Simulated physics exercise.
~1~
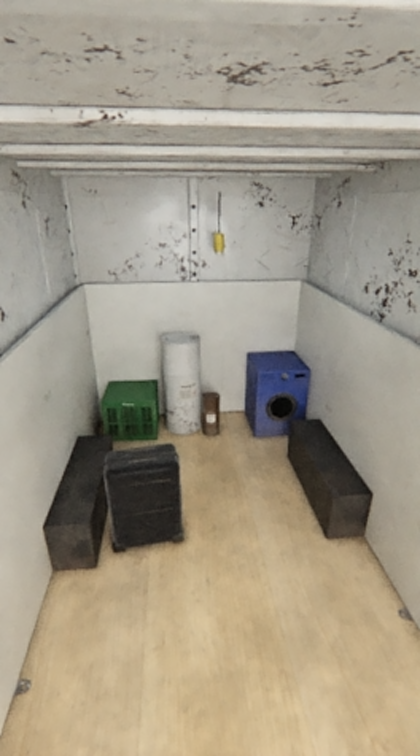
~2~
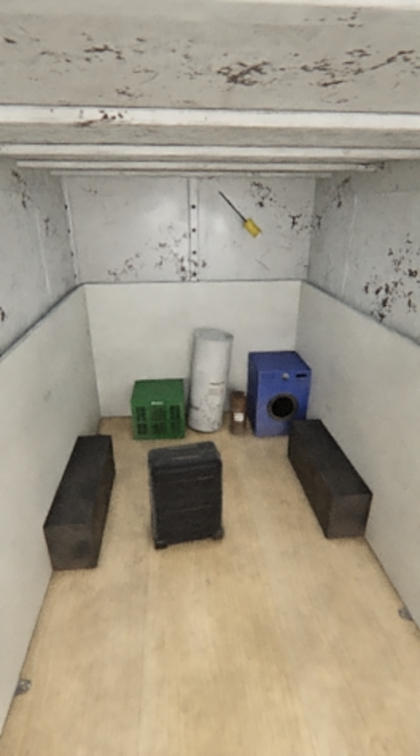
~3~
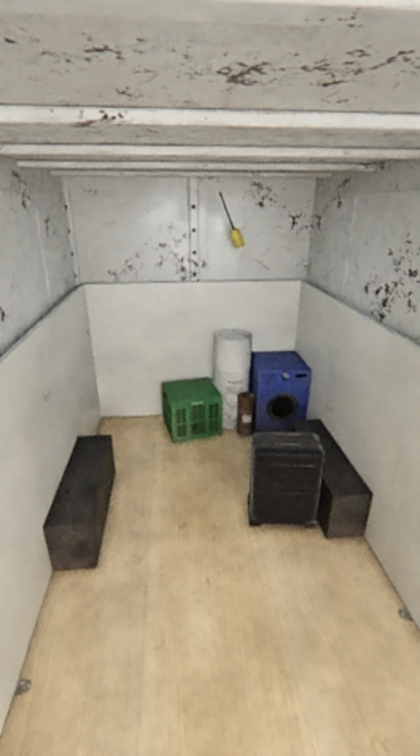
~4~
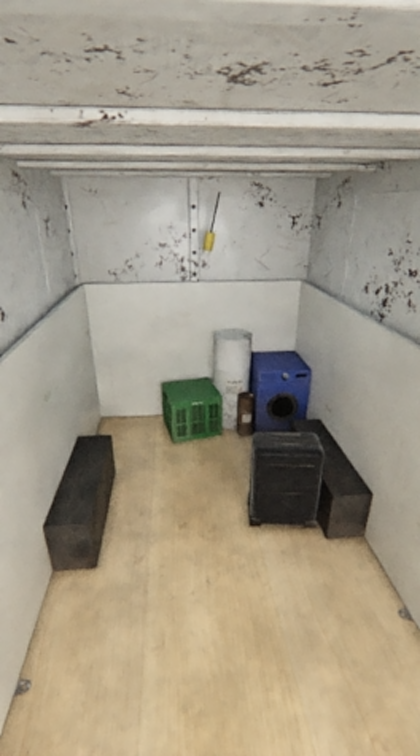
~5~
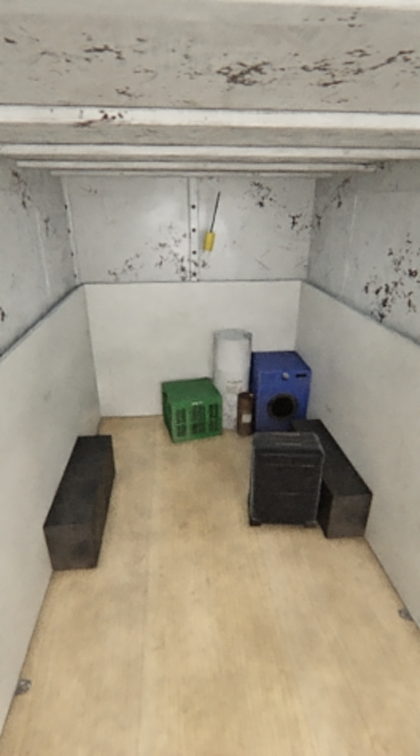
In the bare load bay of a van, a black case, green crate, white drum and small brown canister slid to the right as a yellow lamp swung, ending upright and still near the blue appliance, which stayed put throughout.
